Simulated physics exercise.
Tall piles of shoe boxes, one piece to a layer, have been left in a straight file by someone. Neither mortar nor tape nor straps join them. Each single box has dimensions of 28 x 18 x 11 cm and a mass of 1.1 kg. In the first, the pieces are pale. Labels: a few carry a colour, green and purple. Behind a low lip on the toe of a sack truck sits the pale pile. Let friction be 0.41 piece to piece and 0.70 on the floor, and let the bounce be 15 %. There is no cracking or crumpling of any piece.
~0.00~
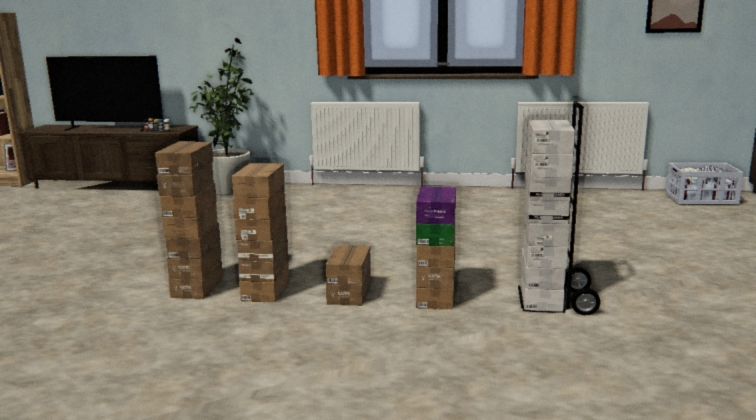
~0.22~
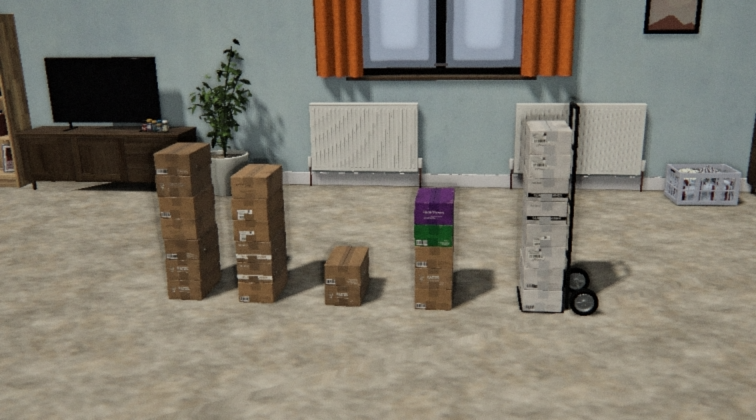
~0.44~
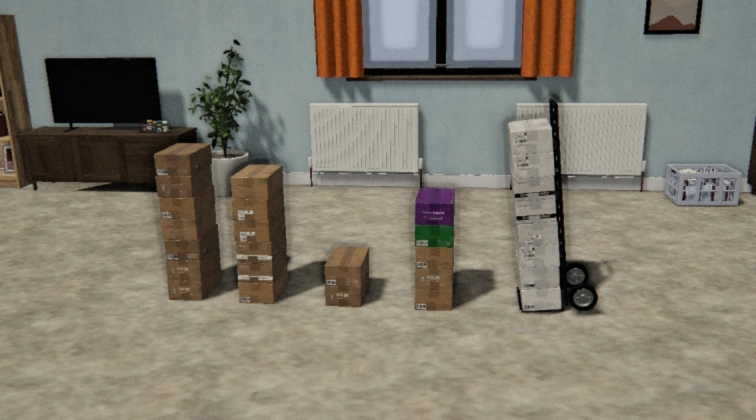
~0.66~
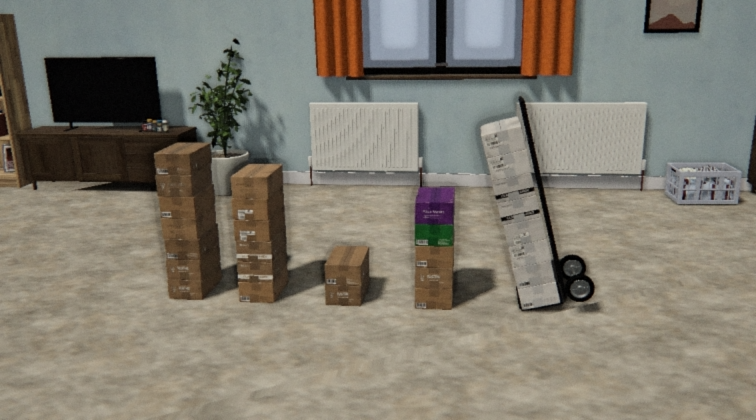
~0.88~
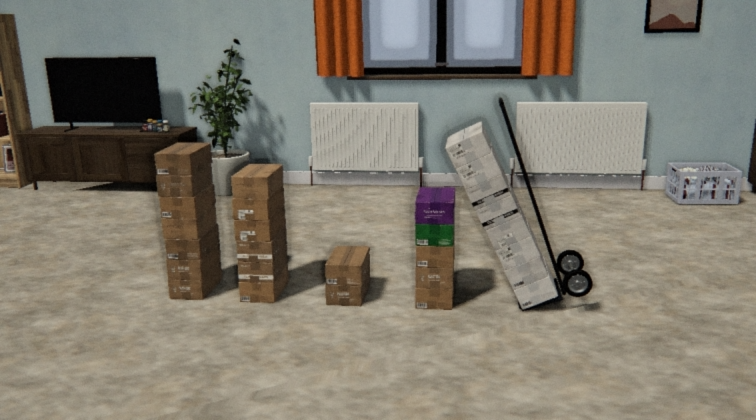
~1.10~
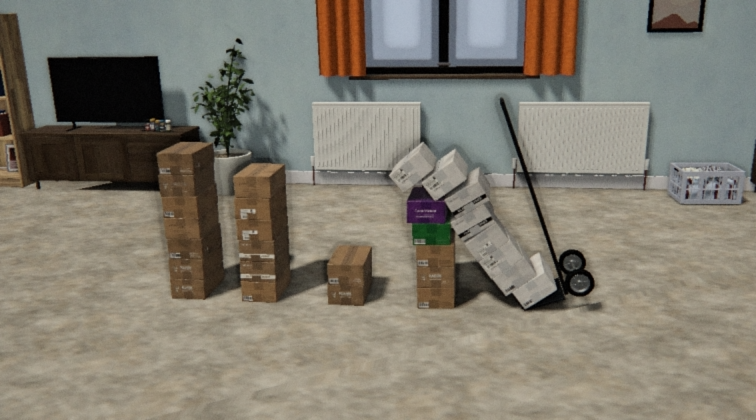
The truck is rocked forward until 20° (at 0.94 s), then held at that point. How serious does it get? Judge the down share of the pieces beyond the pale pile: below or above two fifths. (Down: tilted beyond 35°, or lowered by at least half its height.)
The down share is below two fifths.
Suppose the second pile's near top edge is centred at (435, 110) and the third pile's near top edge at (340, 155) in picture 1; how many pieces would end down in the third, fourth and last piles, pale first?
You'd get third 7, fourth 5 and last 7.
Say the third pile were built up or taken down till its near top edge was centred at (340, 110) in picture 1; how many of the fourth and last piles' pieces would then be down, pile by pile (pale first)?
Result: Fourth pile 0, last pile 0.
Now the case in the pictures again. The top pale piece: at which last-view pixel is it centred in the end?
In the last view it ends up close to (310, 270).
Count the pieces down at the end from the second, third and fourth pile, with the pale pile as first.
Each in turn: Second 4; third 0; fourth 0.
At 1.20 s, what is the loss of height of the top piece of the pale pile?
30 cm lower.
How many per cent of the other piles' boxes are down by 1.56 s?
By then, 5 per cent.
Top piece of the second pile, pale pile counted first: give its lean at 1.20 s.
0°.
After 1.20 s, 8 of the pale pile down; none of the 20 other boxes down, 5 disturbed; purple box 5° from how it stood; green box 5° from how it stood.
After 1.38 s, 8 of the pale pile down; none of the 20 other boxes down, 5 disturbed; green box 14° from how it stood; purple box 14° from how it stood.
After 1.56 s, 8 of the pale pile down; 1 of the 20 other boxes down; green box 33° from how it stood, 52 mm lower; purple box 33° from how it stood, 8 cm lower.
After 1.76 s, 8 of the pale pile down; 5 of the 20 other boxes down; purple box on its side; green box 58° from how it stood, 8 cm lower.
In the end (2.7 s), 8 of the pale pile down; 4 of the 20 other boxes down; purple box upside down; green box 45° from how it stood, 10 cm lower. That is 20 per cent. From the last view, middles, purple box near (301, 245), green box near (367, 244).
